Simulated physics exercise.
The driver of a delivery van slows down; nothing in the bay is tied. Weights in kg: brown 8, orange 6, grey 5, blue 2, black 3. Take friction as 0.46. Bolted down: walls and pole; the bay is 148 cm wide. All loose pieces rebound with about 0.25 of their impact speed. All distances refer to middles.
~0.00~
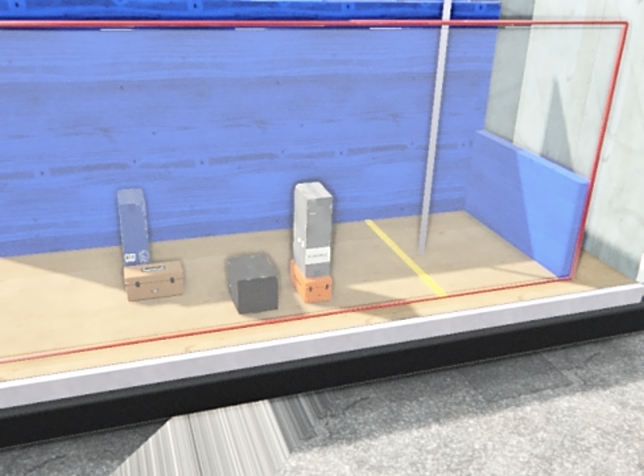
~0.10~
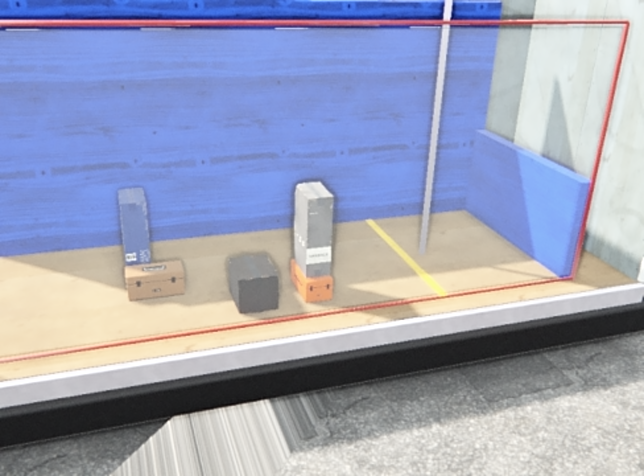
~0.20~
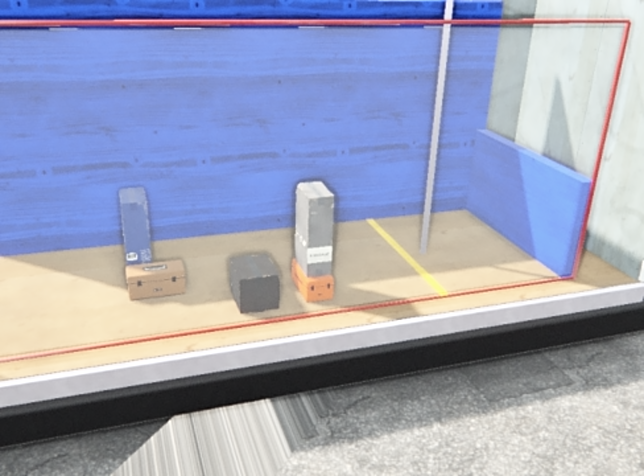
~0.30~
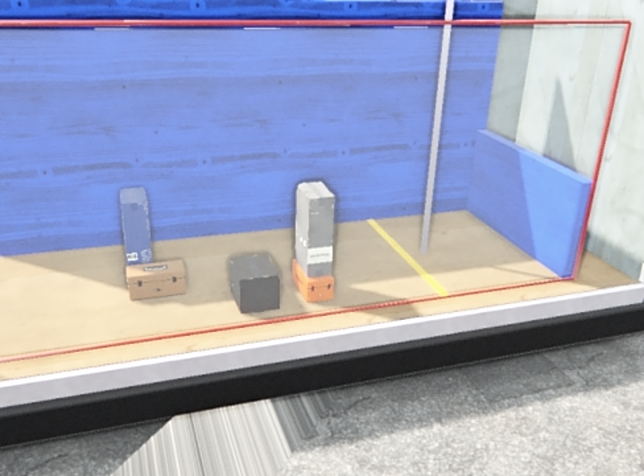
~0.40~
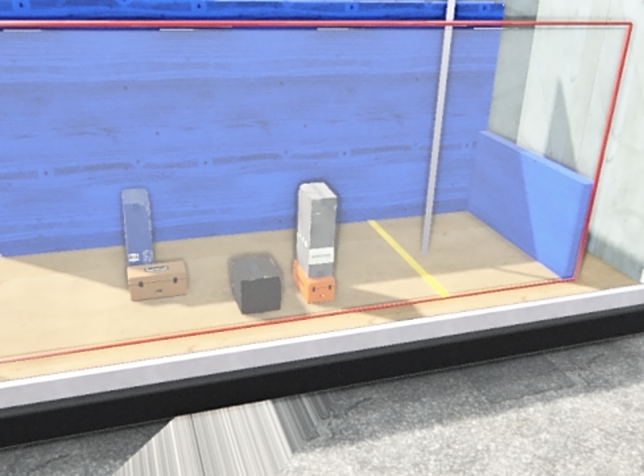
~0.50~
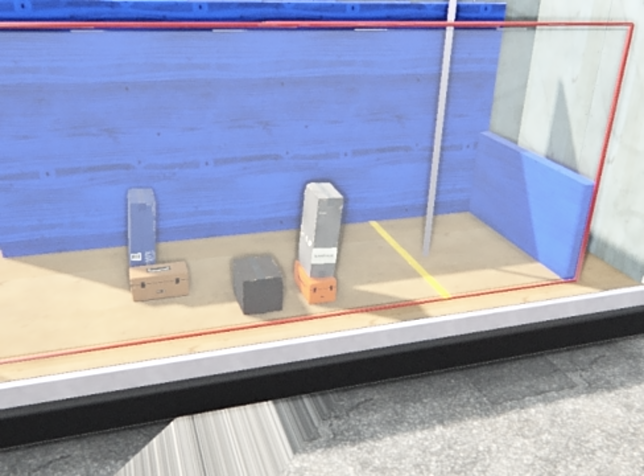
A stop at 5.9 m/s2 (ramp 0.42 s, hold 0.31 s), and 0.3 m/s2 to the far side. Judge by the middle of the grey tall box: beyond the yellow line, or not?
The grey tall box halts before the yellow line.
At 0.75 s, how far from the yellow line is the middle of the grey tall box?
Some 70 cm short of it.
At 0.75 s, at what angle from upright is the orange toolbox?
About 0°.
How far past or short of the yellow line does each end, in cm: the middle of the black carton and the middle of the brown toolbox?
Black carton 120 short, brown toolbox 180 short.
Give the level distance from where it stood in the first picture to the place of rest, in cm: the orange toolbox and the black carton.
Orange toolbox 5, black carton 20.
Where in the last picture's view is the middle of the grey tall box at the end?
Near (409, 267).
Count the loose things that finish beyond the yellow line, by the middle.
The count is 0.
After 0.75 s the grey tall box is 68 cm short of the yellow line, tilted 40°, near (346, 230) in the last picture's view; the black carton 127 cm short of the yellow line, tilted 0°.
After 1.15 s the grey tall box is 16 cm short of the yellow line, tilted 90°, near (408, 267) in the last picture's view; the black carton 115 cm short of the yellow line, tilted 0°.
After 1.65 s the grey tall box is 15 cm short of the yellow line, tilted 90°, near (409, 267) in the last picture's view.
At rest, 1.9 s, brown toolbox stops short of the yellow line; orange toolbox stops short of the yellow line; grey tall box stops short of the yellow line; blue tall box stops short of the yellow line; black carton stops short of the yellow line.
